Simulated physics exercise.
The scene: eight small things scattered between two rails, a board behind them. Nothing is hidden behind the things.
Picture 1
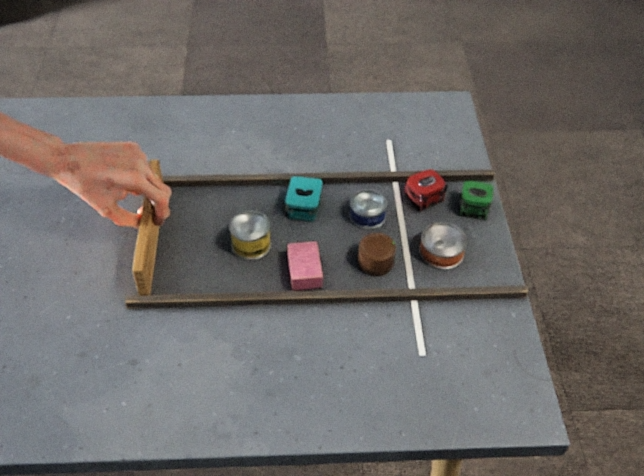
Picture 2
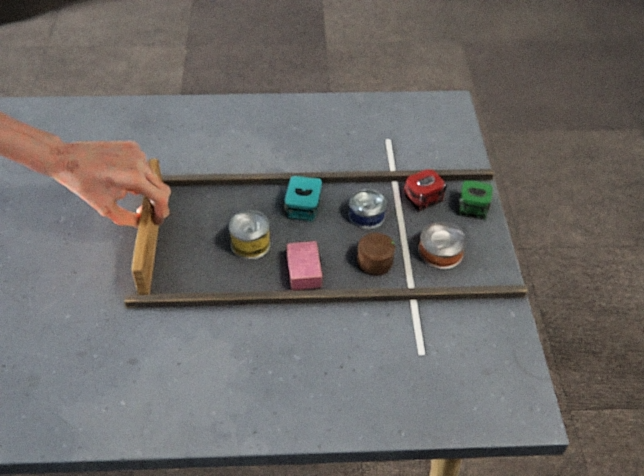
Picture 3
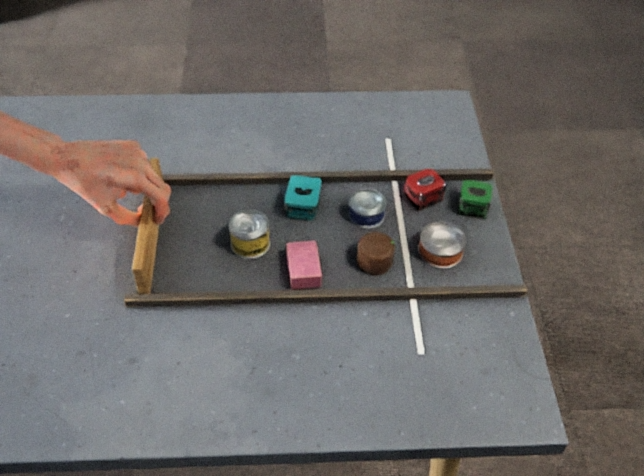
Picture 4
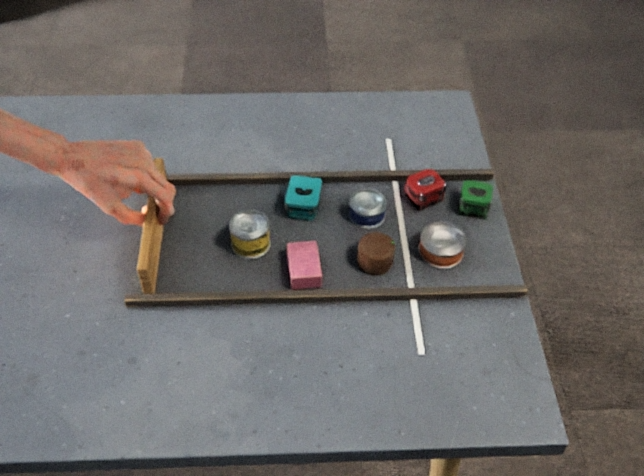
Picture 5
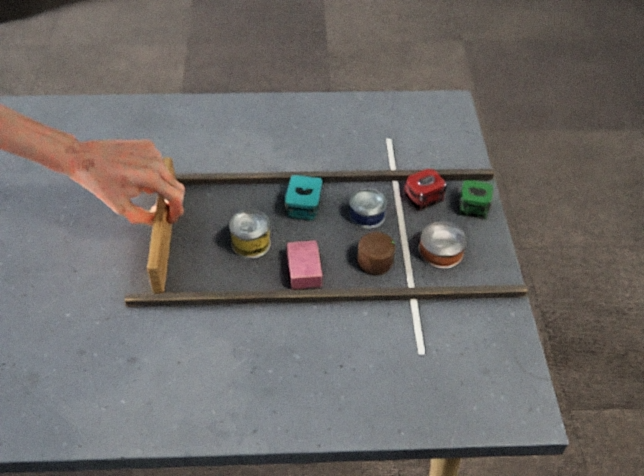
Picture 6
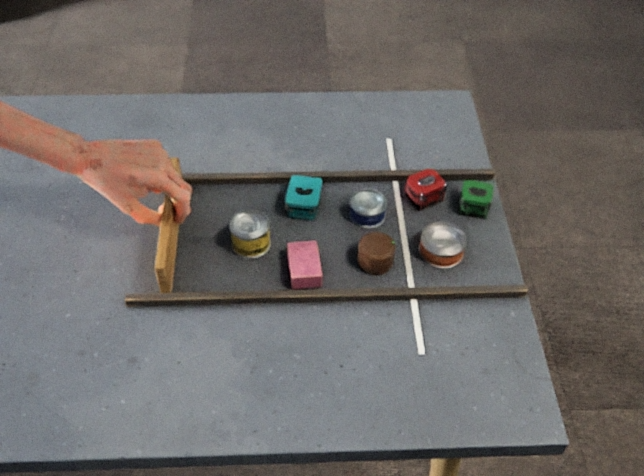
The clip opens with a hand holding a wooden board upright at the left end of two rails, with small cans, blocks and cases scattered between them and a white strip crossing toward the right. The hand stays still at first, then slides the board slightly right, while the objects remain in place.
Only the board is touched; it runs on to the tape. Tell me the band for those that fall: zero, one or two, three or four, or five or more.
Outcome: The number that fall off is zero.
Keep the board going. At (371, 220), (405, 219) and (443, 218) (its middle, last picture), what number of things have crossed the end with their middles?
Past the end: 0, 0 and 2.
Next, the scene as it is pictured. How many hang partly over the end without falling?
That would be 0.
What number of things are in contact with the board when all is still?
The number is 3.
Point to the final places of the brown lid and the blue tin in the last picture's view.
About (456, 251), and the other about (450, 210).
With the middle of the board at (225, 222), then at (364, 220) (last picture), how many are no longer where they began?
The counts are 0 and 7.
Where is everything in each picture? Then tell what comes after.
The first frame shows green case (476, 200); orange pot (443, 246); red case (425, 190); board (150, 226); tape (404, 234).
The second frame shows orange pot (442, 246); board (149, 225).
The third frame shows red case (424, 189); turquoise case (303, 198).
The fourth frame shows green case (475, 200); brown lid (376, 253).
The fifth frame shows orange pot (442, 245); pink block (304, 265).
The sixth frame shows green case (476, 199); orange pot (442, 245); red case (425, 189); board (170, 223); tape (403, 233).
Early on, none off yet; green case at rest near (476, 199); orange pot at rest near (442, 245); red case at rest near (425, 189).
Finally, the number that fall off is zero.
